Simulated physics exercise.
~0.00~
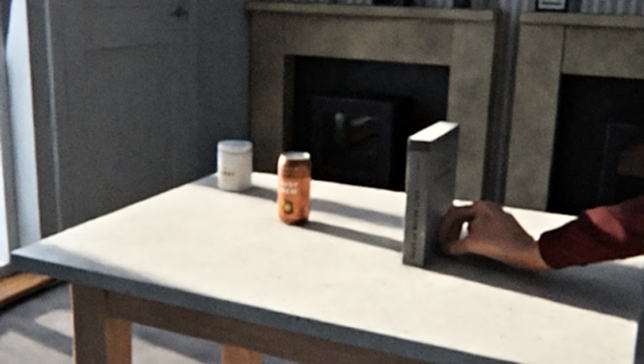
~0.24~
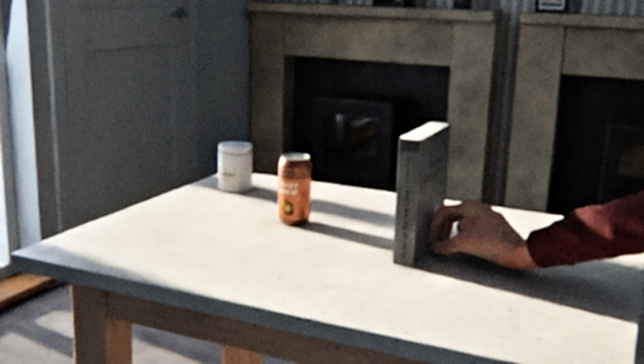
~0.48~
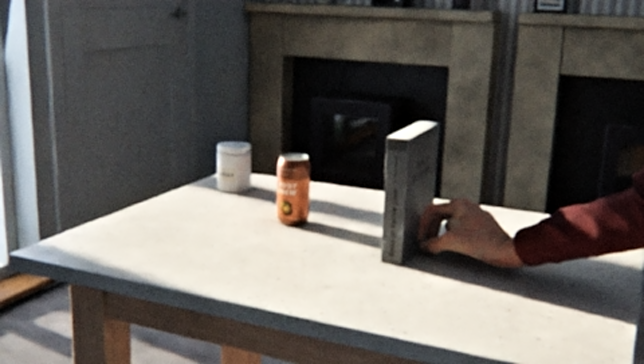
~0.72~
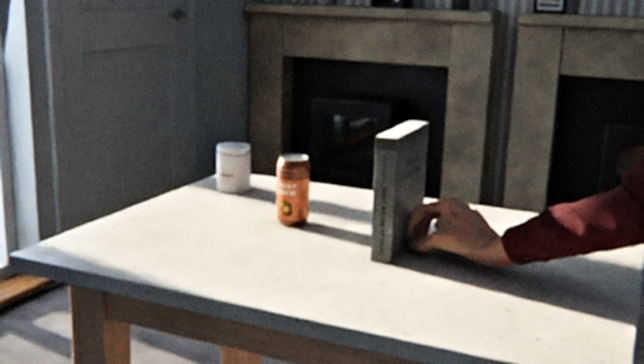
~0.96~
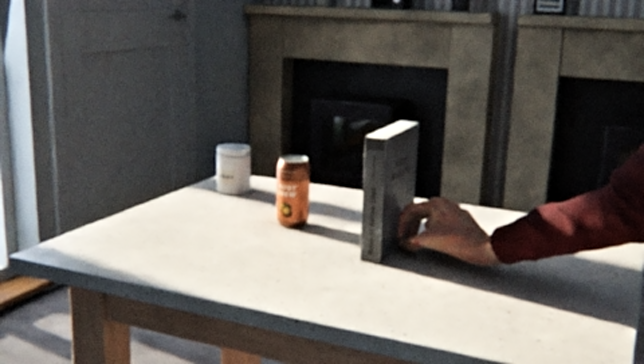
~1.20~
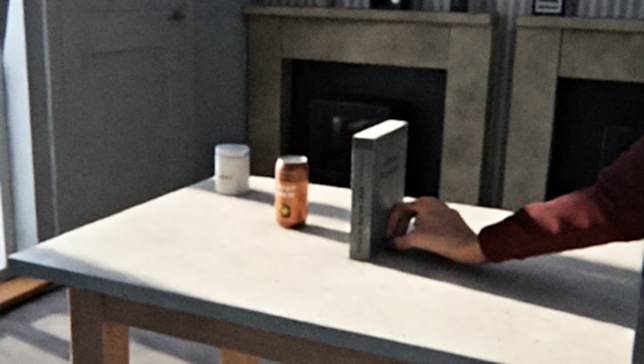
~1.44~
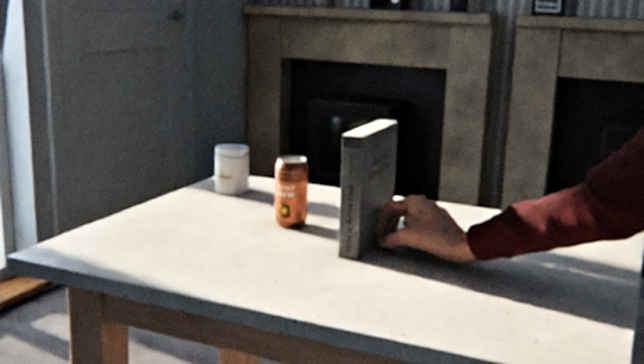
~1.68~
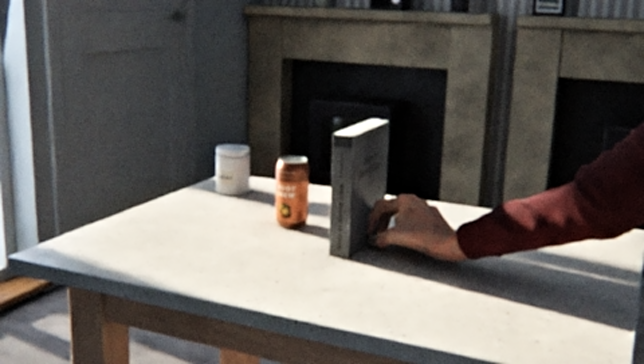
A hand slides an upright grey book left across the table toward an orange can.
